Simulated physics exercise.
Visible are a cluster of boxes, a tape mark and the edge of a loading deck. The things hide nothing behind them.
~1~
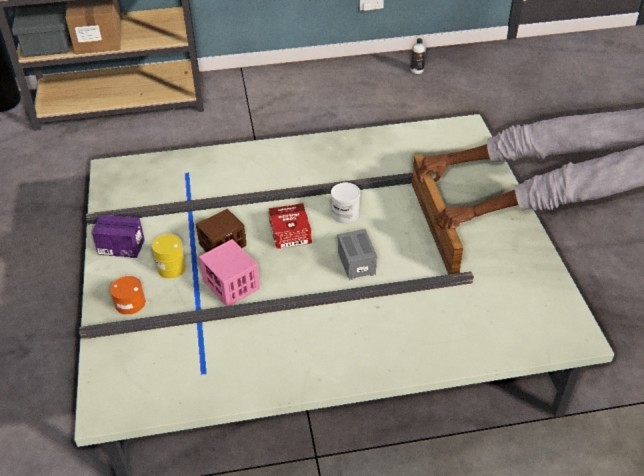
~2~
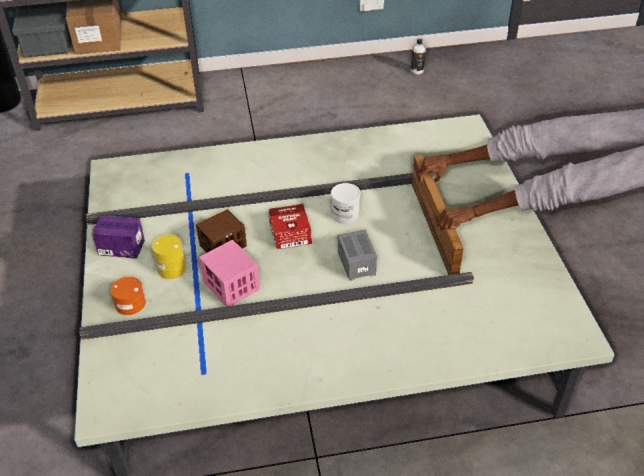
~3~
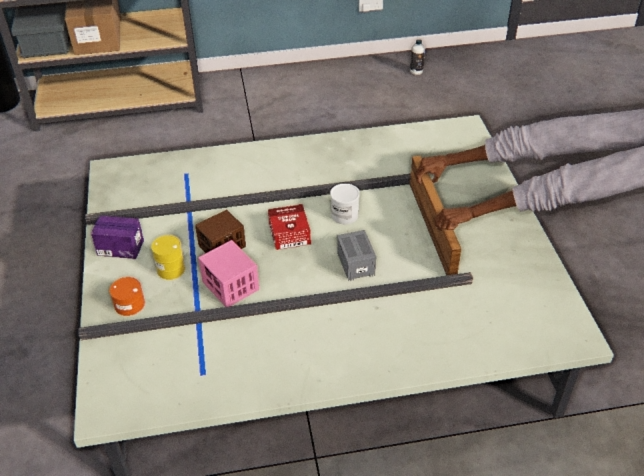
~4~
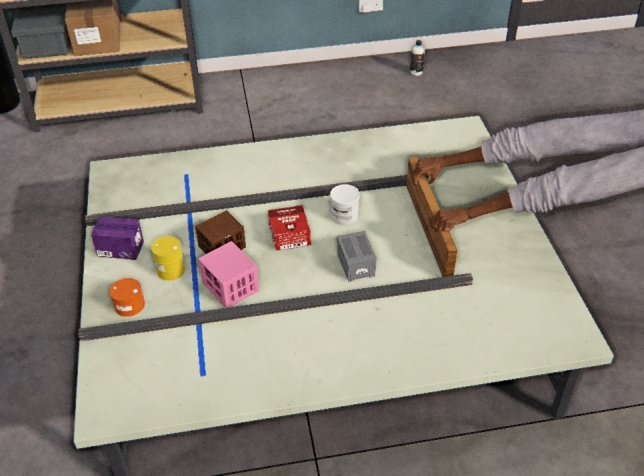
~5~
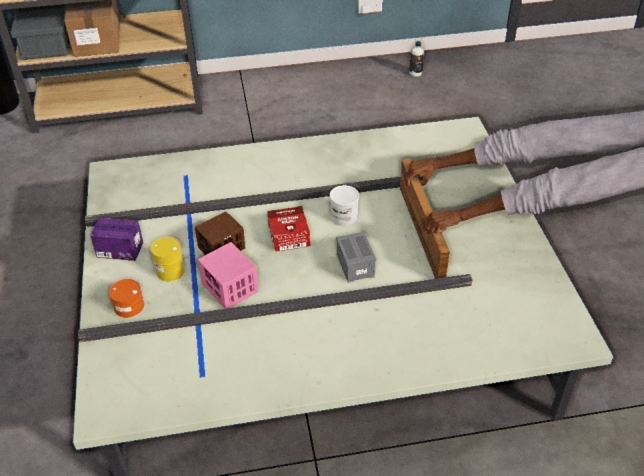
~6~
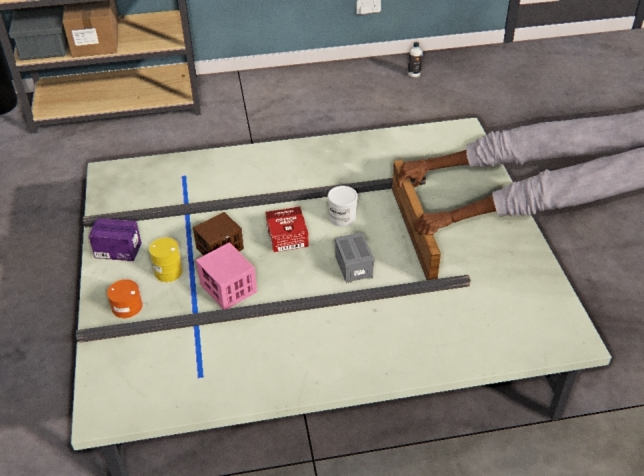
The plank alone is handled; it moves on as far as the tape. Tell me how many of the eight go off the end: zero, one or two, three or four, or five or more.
It ends with every one still up.
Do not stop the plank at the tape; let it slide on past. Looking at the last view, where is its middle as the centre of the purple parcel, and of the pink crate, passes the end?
First near (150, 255), second near (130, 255).
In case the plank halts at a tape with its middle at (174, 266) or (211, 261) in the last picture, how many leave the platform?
Counts: 0, 0.
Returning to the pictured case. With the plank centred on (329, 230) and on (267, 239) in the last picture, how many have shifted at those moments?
Tally: First 3; then 6.
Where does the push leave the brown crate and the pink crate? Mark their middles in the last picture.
Final spots - brown crate (128, 258), pink crate (141, 288).
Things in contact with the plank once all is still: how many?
It is in contact with 3.
Soon after, none off yet; purple parcel at rest near (116, 240); orange canister at rest near (125, 299); yellow canister at rest near (166, 260).
After that, none off yet; purple parcel at rest near (116, 240); orange canister at rest near (125, 299); yellow canister displaced a little near (162, 262).
In the end, the number that fall off is zero.
